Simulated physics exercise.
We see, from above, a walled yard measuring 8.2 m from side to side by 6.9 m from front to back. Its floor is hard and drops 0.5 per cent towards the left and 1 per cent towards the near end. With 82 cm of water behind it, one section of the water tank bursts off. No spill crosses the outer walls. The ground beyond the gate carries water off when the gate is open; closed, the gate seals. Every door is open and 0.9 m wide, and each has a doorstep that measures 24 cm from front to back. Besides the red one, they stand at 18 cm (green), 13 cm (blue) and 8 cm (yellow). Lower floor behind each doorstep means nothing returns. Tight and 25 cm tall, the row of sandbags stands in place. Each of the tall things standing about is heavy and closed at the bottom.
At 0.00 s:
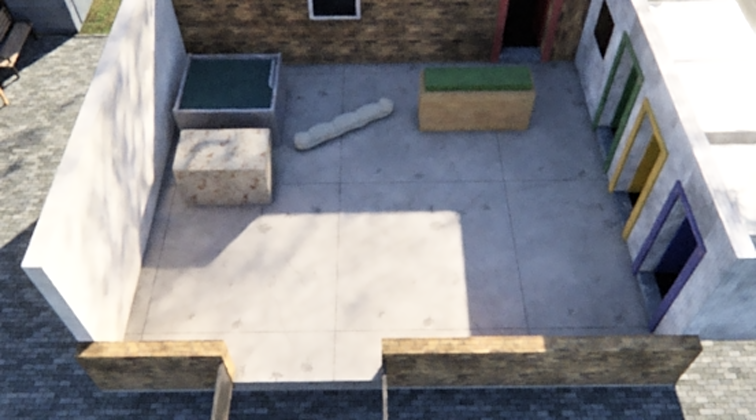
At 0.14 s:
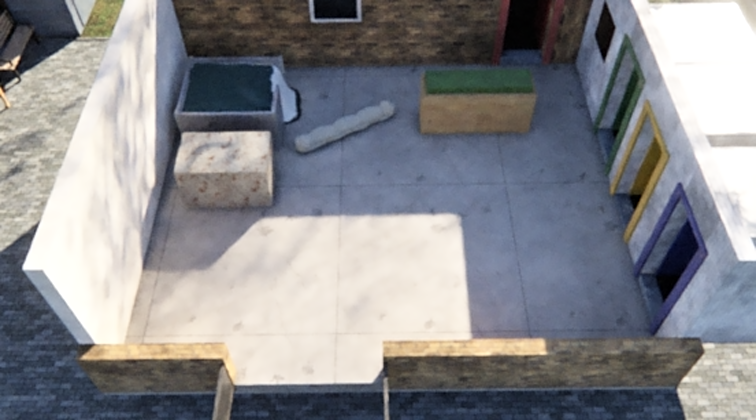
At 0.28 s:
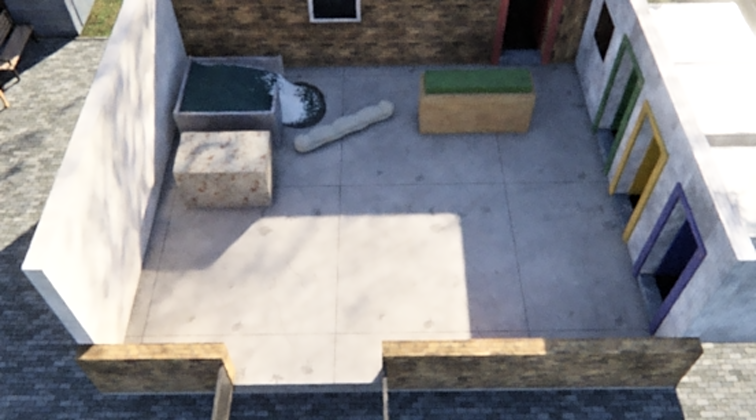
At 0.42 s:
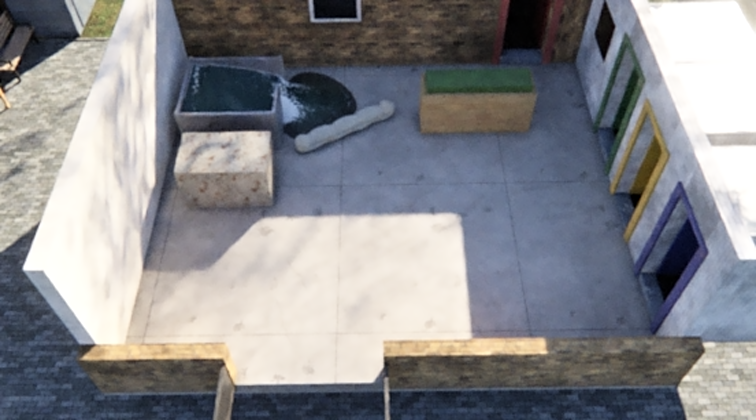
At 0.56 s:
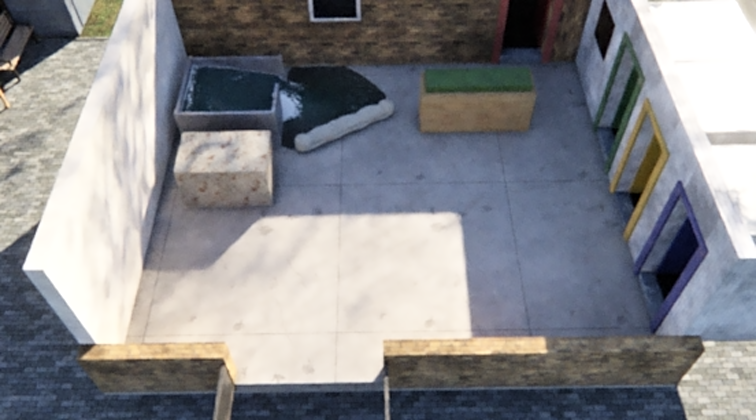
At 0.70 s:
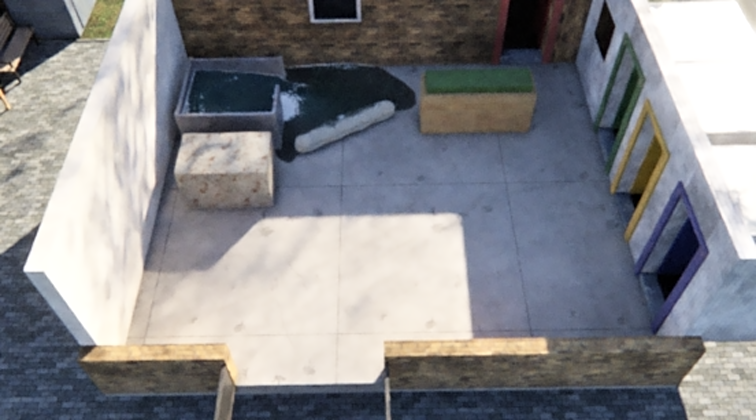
The clip opens on a walled yard seen from above, with a full water tank at the back left, still and intact. Water bursts from the tank's right side and spreads across the floor in a dark pool, reaching the row of sandbags and then extending rightward behind it.
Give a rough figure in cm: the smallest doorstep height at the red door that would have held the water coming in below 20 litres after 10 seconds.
13 cm.
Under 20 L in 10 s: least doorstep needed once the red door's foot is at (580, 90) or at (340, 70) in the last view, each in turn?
In turn: Roughly 28 cm, roughly 17 cm.
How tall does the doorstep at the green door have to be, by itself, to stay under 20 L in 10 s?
At green, about 7.0 cm.
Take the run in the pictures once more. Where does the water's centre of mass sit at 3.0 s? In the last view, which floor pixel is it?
My guess is close to (368, 104).
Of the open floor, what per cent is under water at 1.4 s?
Around 15 per cent of the floor.
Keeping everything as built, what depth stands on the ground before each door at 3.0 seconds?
Green door 8 cm, blue door 0 cm, red door 8 cm, yellow door 0 cm.
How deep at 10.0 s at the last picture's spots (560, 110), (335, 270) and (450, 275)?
Taking the spots in order: About 7, 4 and 3 centimetres.
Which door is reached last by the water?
Blue.
After 1.4 s water covers 15 % of the floor, deepest (37 cm) near (289, 104); it has not reached the red door.
After 3.0 s water covers 25 % of the floor, deepest (32 cm) near (572, 93); 8 cm at the red door, 0 litres in over its 18 cm doorstep.
After 10.0 s water covers 70 % of the floor, deepest (10 cm) near (369, 109); 7 cm at the red door, 3 litres in over its 18 cm doorstep.
At the red door as built, the water arrived by 1.6 s and peaked near 19 cm at 5.0 s.
Run again over the same 10 s with other heights there, 36 litres in over 11 cm, 10 litres over 15 cm. The limit of 20 litres is kept from about 13 cm up.
